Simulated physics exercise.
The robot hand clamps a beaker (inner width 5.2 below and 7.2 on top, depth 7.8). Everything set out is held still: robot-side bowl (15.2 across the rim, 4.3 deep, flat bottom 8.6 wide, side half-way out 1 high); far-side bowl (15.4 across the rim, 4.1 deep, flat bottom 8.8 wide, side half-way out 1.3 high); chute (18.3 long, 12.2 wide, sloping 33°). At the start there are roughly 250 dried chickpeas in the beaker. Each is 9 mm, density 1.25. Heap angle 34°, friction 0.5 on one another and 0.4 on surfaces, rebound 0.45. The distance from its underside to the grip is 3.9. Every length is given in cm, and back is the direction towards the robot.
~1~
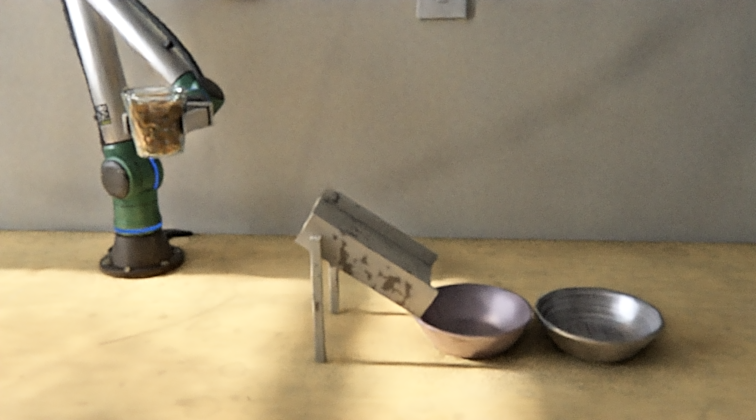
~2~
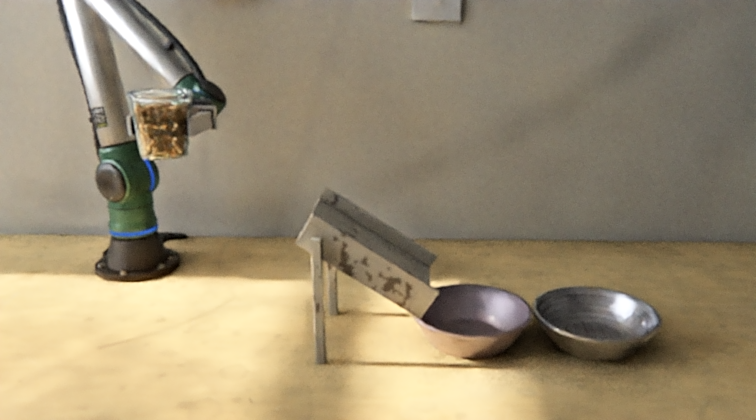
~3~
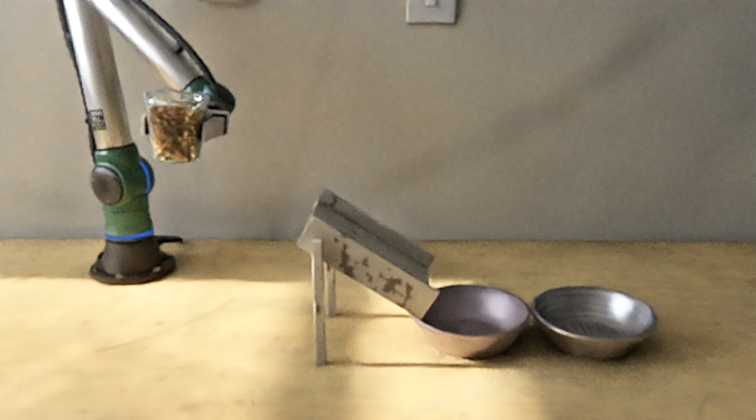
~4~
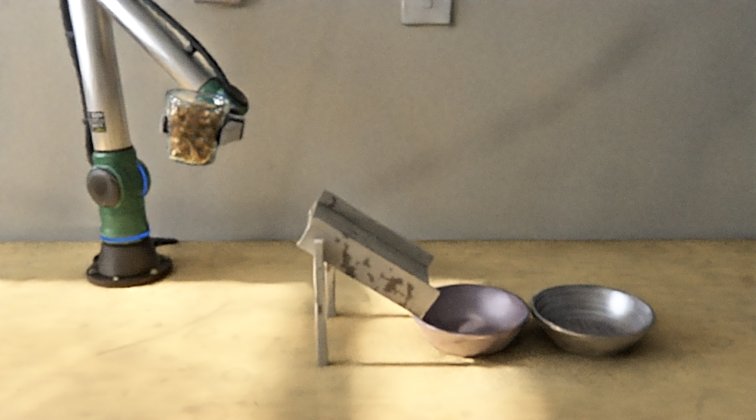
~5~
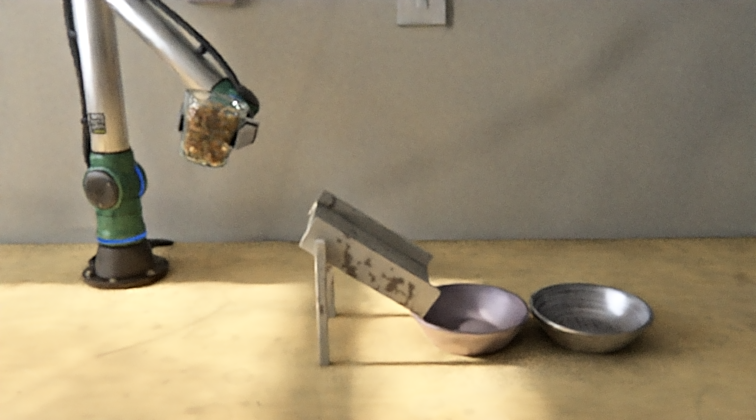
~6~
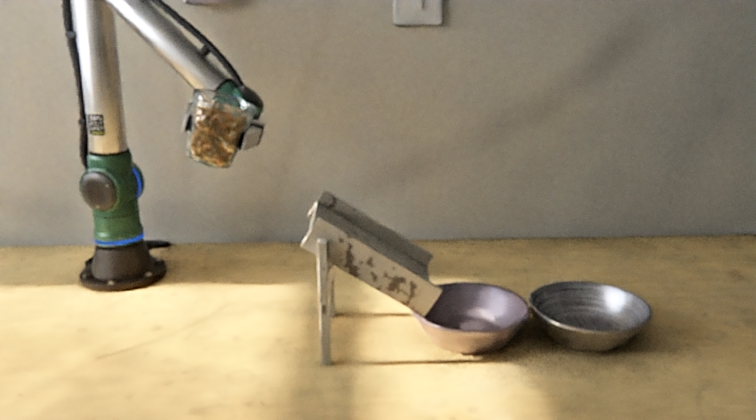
A robot arm holding a clear beaker of dried chickpeas moved it slightly to the right and gradually tilted it forward, while a sloping metal chute and two bowls stayed still on the table.
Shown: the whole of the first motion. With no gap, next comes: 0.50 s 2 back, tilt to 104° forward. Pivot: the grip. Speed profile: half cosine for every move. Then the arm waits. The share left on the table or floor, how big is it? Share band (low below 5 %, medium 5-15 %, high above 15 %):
It is high, above 15 %.
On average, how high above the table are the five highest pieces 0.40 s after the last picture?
Roughly 32 cm high.
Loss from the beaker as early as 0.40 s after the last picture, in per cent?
Around 0 % is out.
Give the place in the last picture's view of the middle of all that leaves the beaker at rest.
In the final picture, somewhere near (311, 335).
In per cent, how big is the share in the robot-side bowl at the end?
0 per cent, give or take.
Then, 0.20 s after the last picture, tilted 49° forward, highest piece 33 above the table; 250 in the beaker.
Then, 0.40 s after the last picture, tilted 96° forward, highest piece 32 above the table; 246 in the beaker, 4 on the chute or in flight.
Then, 0.70 s after the last picture, tilted 104° forward, highest piece 29 above the table; 122 in the beaker, 46 on the table or floor, 82 on the chute or in flight.
Then, 1.75 s after the last picture, tilted 104° forward, highest piece 1 above the table; 250 on the table or floor.
Final count, 250 on the table or floor. That is 100 % on the table or floor.
